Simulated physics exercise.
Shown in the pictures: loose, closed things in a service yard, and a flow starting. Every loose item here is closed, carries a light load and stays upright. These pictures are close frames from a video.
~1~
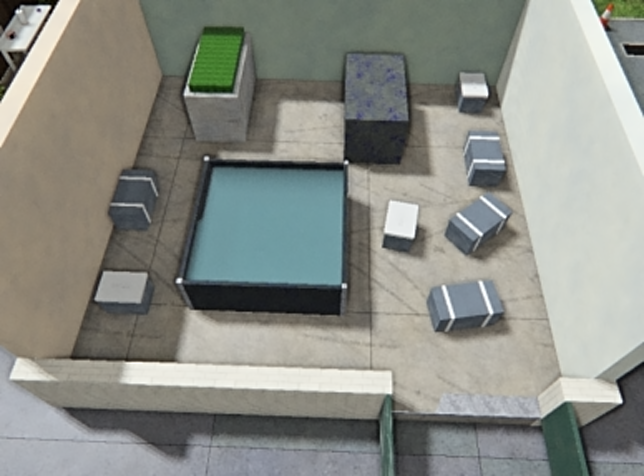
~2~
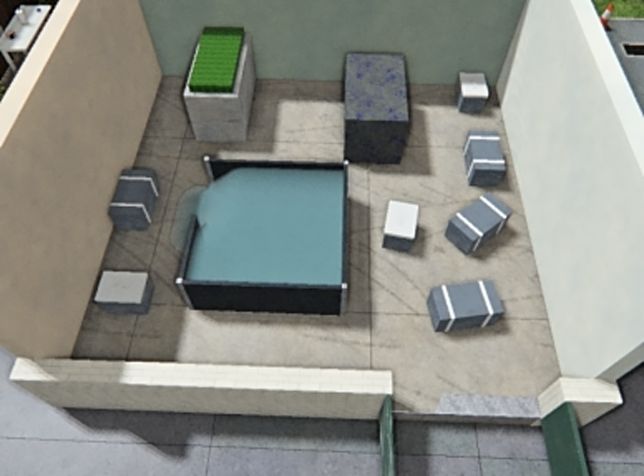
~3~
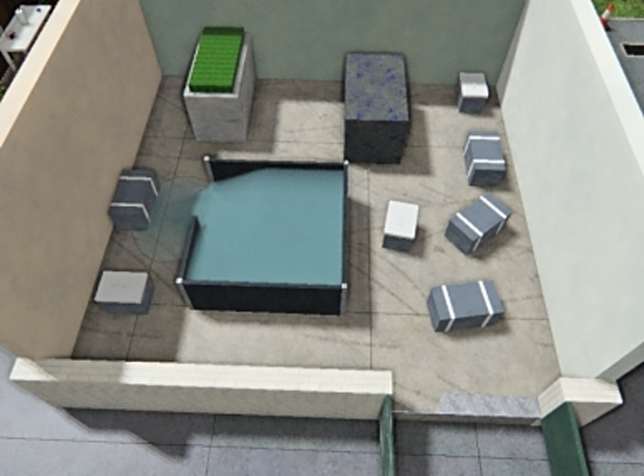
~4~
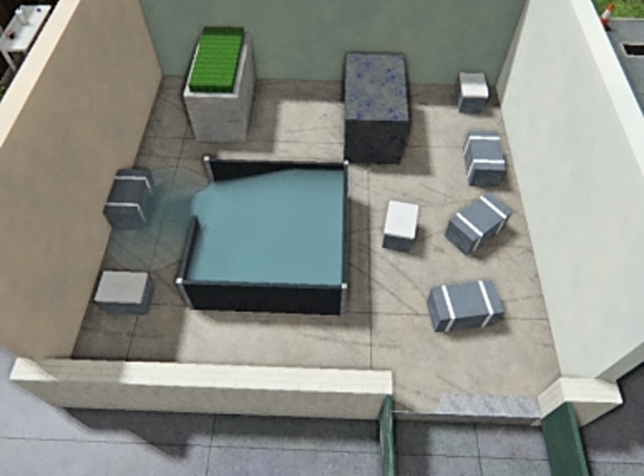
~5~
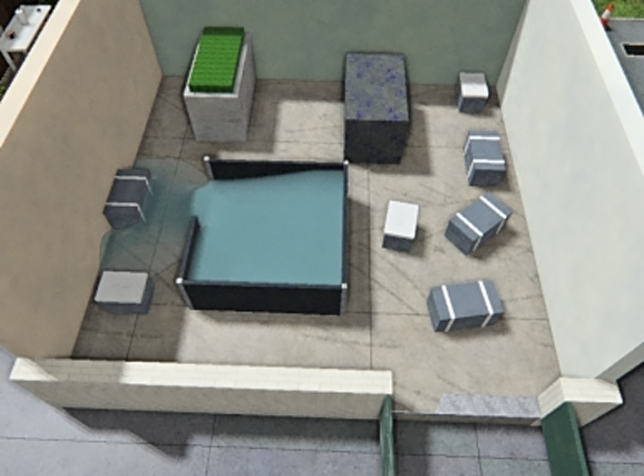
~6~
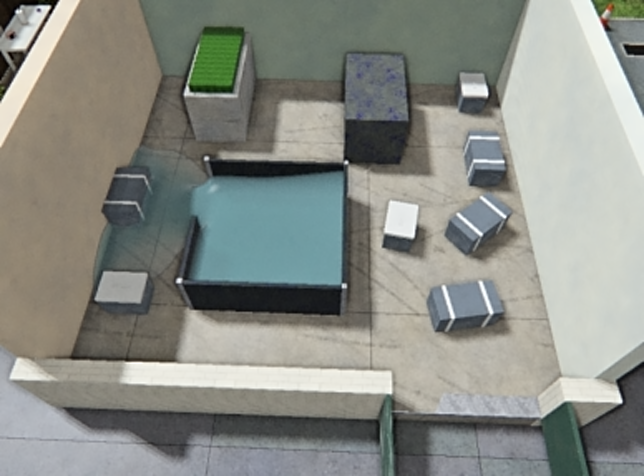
In a walled yard, water pours from a tank's left side and nudges a grey trunk.
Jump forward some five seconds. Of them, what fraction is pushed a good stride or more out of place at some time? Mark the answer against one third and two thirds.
Fewer than a third of them.
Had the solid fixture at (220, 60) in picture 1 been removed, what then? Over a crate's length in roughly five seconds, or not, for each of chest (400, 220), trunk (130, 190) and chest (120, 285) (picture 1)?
Fell short, went the distance, went the distance.
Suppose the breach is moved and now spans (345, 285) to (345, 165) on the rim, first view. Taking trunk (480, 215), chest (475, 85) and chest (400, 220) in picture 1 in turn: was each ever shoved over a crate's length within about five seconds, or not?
Here's my take, in sequence: Dislodged that far, dislodged that far, and dislodged that far.
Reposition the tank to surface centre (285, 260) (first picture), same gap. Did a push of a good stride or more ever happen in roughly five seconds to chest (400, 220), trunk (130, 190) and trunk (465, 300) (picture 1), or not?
Result per object - stayed close, went far, stayed close.
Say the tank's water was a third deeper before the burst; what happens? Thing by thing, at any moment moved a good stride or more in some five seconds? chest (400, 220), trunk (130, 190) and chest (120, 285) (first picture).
First one missed the mark, second one cleared the mark, third one cleared the mark.
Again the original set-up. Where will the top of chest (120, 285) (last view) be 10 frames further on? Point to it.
Estimated top position: Approximately (183, 337).
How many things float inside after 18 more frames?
It works out to 1.
A moment on, 0 of 7 are well off their spots; 1 afloat.
Next, 1 of 7 are well off their spots; 1 afloat.
Later, 2 of 7 are well off their spots; 1 afloat.
In the end, 2 of 7 are well off their spots, and 2 have been at some point; 2 afloat.
